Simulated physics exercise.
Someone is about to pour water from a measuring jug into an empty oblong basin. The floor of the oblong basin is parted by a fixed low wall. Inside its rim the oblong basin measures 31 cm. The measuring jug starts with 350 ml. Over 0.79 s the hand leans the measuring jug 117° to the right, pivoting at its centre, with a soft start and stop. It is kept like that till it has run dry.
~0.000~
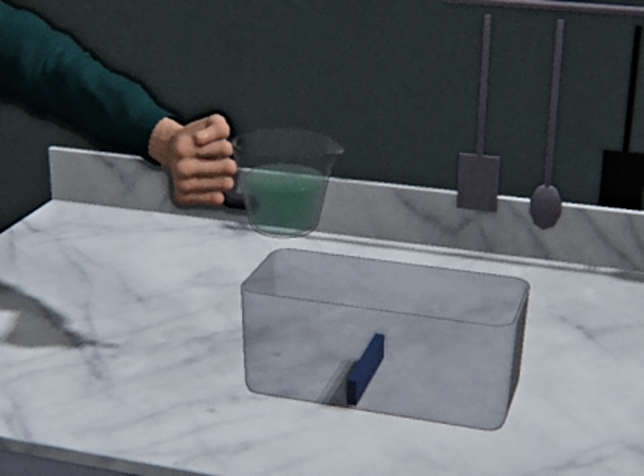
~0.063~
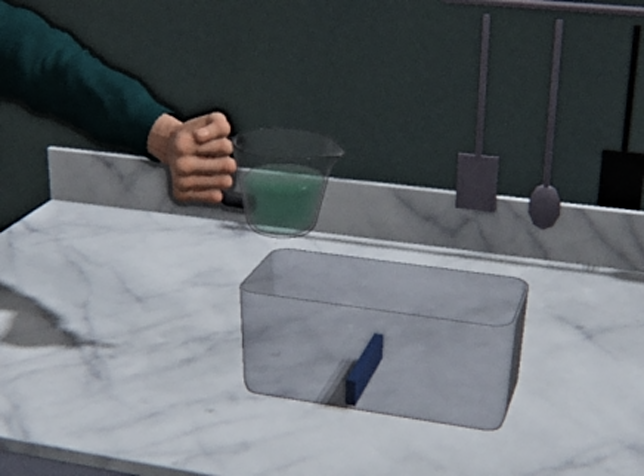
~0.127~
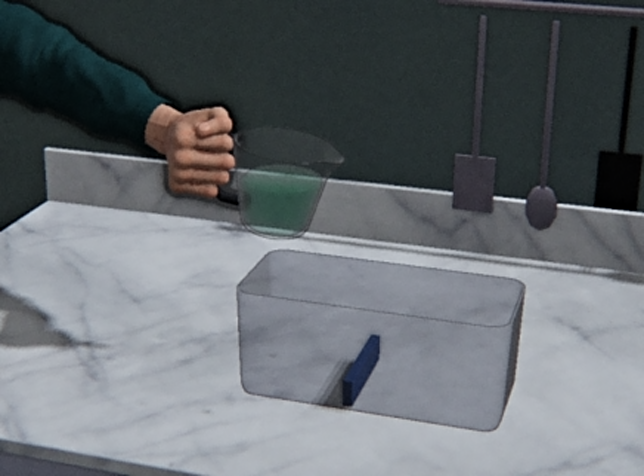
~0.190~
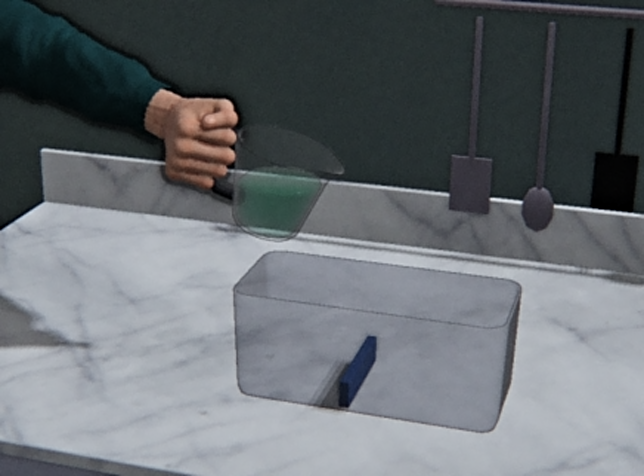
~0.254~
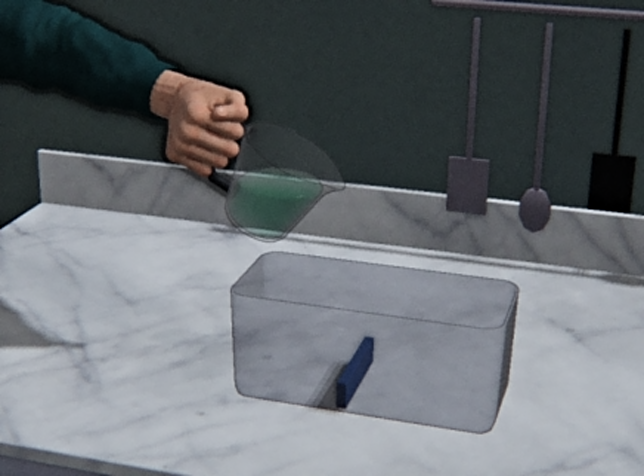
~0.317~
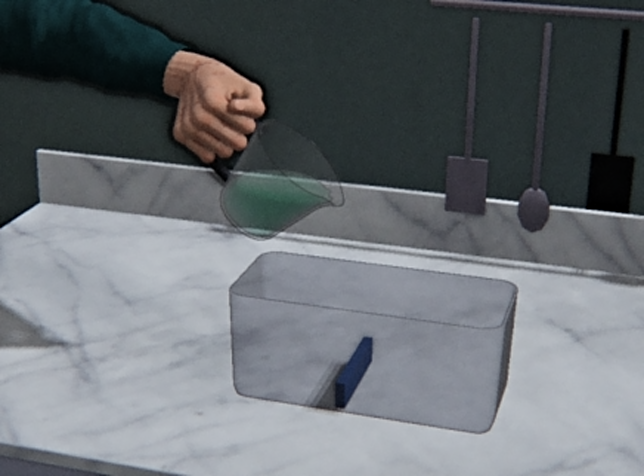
At the start, a hand in a dark green sleeve holds a clear measuring jug of green liquid upright above an empty, see-through oblong basin on a marble counter. The hand then leans the jug to the right, slightly at first and then further, until it is steeply tilted with the liquid still inside.
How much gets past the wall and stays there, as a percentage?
About 51 per cent.
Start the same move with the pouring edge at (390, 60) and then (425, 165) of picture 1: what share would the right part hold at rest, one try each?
First 80, then 85 per cent.
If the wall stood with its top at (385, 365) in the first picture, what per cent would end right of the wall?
Then about 15 per cent.
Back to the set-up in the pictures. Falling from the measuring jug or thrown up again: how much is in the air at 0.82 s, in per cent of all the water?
Near 1 in a hundred.
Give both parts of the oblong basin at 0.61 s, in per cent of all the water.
Some 16 per cent left and 26 right.
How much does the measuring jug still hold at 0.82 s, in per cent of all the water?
About 1 per cent.
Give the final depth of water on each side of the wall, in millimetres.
Left about 10 mm, right about 8 mm.
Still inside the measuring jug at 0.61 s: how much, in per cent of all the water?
Some 36 per cent.
By 0.61 s the tilt is 102° and 36 per cent is still to pour, 15 is left of the wall and 25 right of it.
By 0.82 s the tilt is 117° and 1 per cent is still to pour, 48 is left of the wall and 50 right of it.
By 1.05 s the tilt is 117° and 0 per cent is still to pour, 49 is left of the wall and 51 right of it.
By 1.29 s the tilt is 117° and 0 per cent is still to pour, 49 is left of the wall and 51 right of it.
At rest 49 per cent lies left of the wall, 51 right of it and 0 outside.
